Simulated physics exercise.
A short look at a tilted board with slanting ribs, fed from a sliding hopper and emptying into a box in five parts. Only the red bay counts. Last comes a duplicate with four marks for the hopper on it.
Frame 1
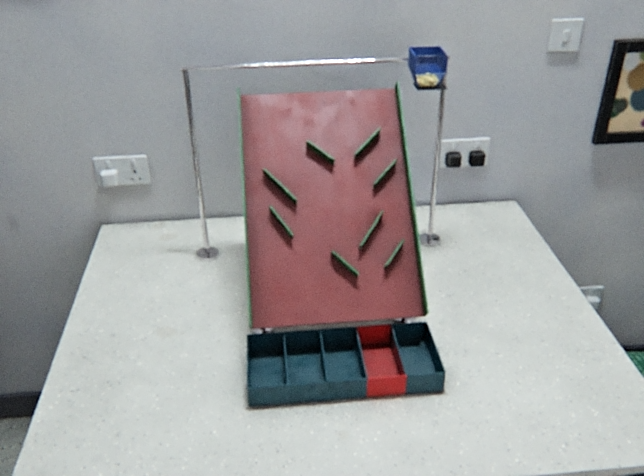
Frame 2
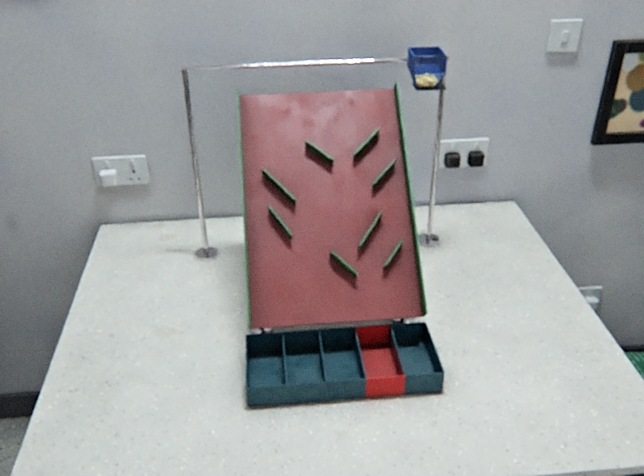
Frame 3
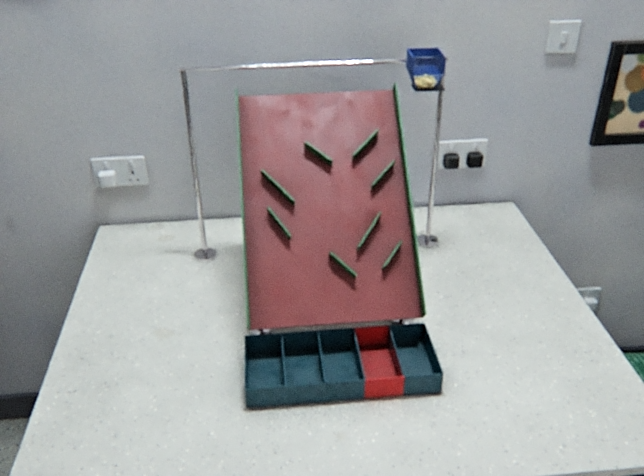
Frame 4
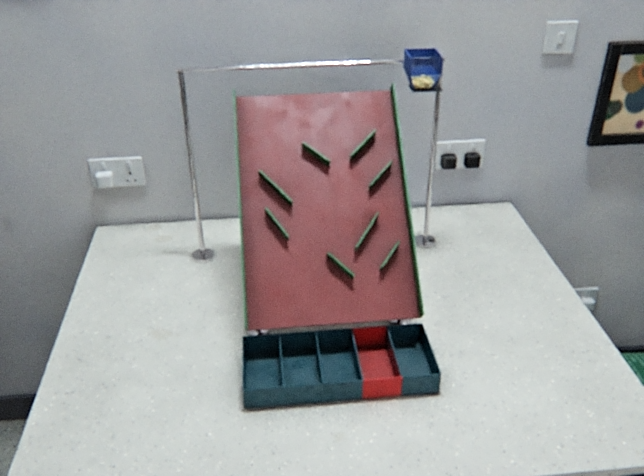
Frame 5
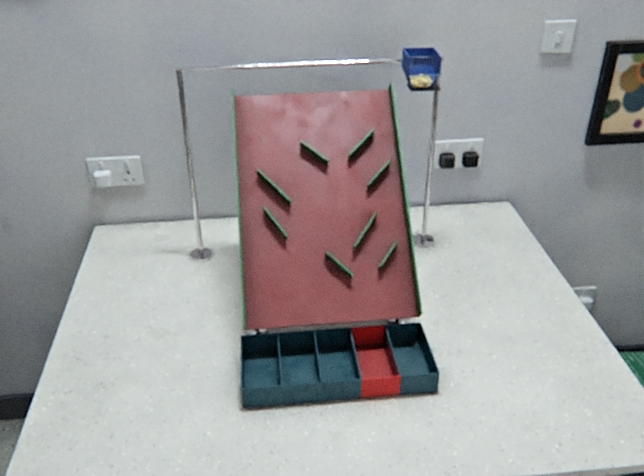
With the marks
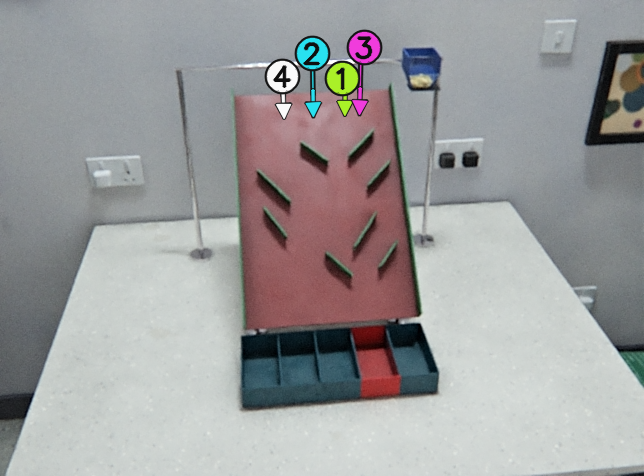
On a pale speckled tabletop against a grey wall with sockets and a switch, seen from the front and slightly above, a tilted red board with green edges carries slanting green ribs. A small blue hopper holding yellowish beans hangs at the upper right of a metal frame, and a dark teal box with five bays, the fourth red, sits below. Nothing on the table moves; only the camera drifts very slightly.
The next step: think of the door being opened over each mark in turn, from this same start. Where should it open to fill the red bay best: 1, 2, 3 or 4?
Mark 2.
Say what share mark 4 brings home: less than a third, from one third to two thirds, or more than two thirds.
Less than a third.
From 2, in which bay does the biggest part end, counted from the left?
The fourth.
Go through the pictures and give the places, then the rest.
The first frame shows hopper at (426, 81), soya beans, door shut.
The second frame shows ribs (306, 140) to (333, 160), (355, 154) to (380, 128), (263, 168) to (296, 200).
The third frame shows ribs (373, 185) to (395, 160), (268, 207) to (290, 236), (359, 247) to (381, 212).
The fourth frame shows ribs (328, 252) to (354, 275), (382, 267) to (399, 241).
The fifth frame shows red bay at (381, 385), number 4 of 5 from the left.
On the marked copy, mark 1 meets the board at (344, 110); mark 2 meets the board at (313, 111); mark 3 meets the board at (359, 109); mark 4 meets the board at (283, 113).
If 1 is chosen, about a quarter in the red bay, about two thirds in other bays, a small part outside the box.
If 2 is chosen, most in the red bay, about a quarter in other bays.
If 3 is chosen, about a quarter in the red bay, most in other bays.
If 4 is chosen, about a quarter in the red bay, most in other bays.
